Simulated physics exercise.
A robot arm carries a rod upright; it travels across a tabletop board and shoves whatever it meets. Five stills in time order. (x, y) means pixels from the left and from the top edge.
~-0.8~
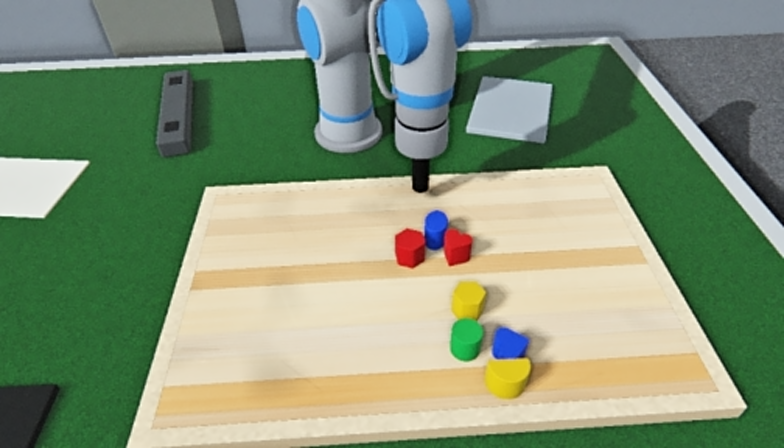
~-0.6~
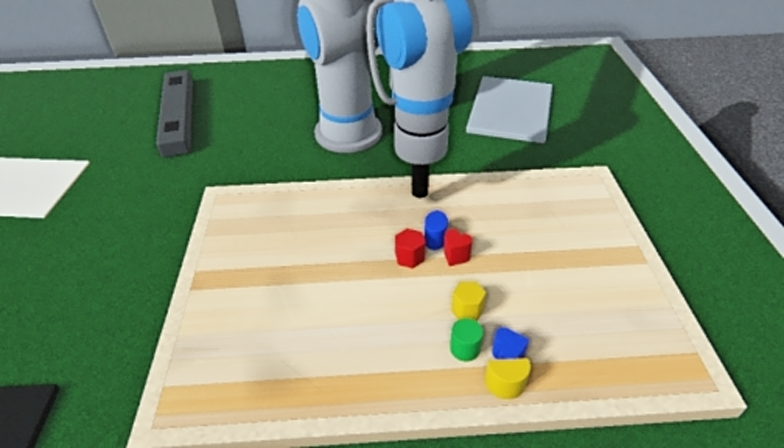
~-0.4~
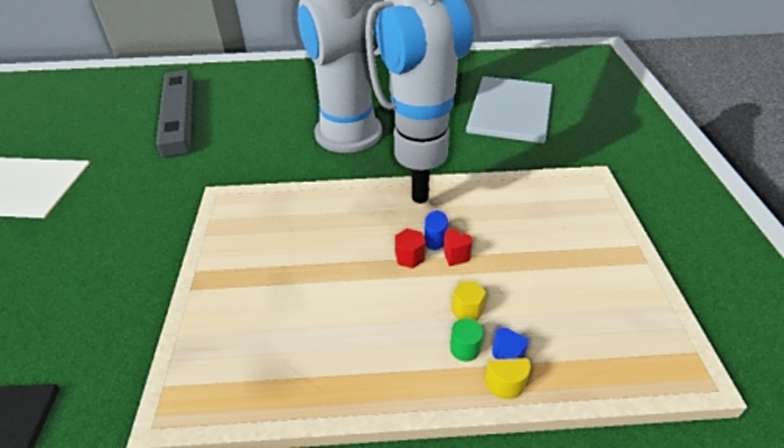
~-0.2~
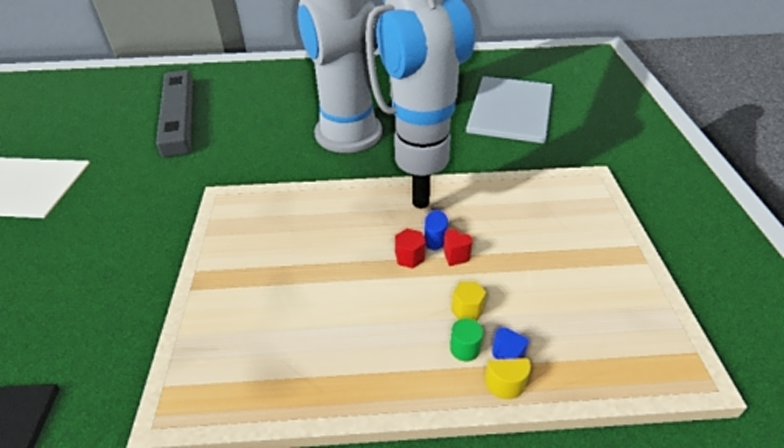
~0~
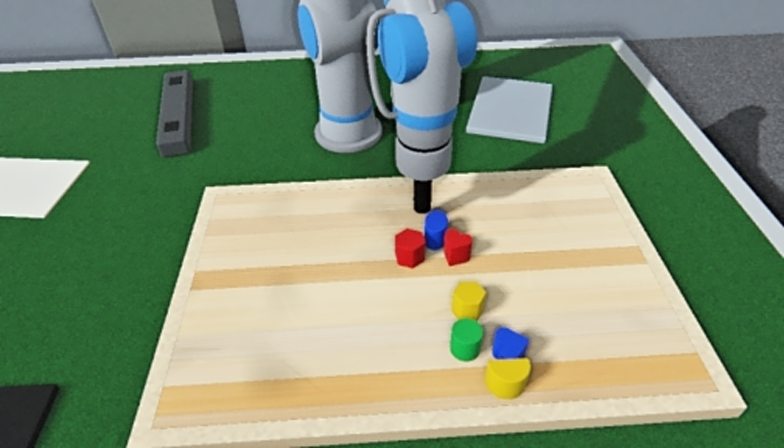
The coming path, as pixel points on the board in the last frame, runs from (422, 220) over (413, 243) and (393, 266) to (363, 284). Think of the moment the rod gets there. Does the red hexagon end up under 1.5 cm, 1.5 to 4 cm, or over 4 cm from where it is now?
Displaced more than 4 cm.
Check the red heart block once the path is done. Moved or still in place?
The block you're asking about stays where it is.
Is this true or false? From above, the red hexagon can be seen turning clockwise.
False.
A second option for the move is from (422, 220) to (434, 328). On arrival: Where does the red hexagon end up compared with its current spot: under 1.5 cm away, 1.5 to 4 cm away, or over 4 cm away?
The shift is from 1.5 to 4 cm.
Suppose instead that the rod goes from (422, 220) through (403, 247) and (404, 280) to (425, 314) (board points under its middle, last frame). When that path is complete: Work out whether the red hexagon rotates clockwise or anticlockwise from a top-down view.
The red hexagon rotates counterclockwise.
The first path, step by step. One third of the way, rod (413, 233); red hexagon (409, 241); blue oval block (438, 222).
Two thirds of the way, rod (393, 255); red hexagon (402, 264), turned 50° anticlockwise; blue oval block (438, 222).
At the end, rod (362, 273); red hexagon (402, 266), turned 60° anticlockwise; blue oval block (438, 222); red heart block still.
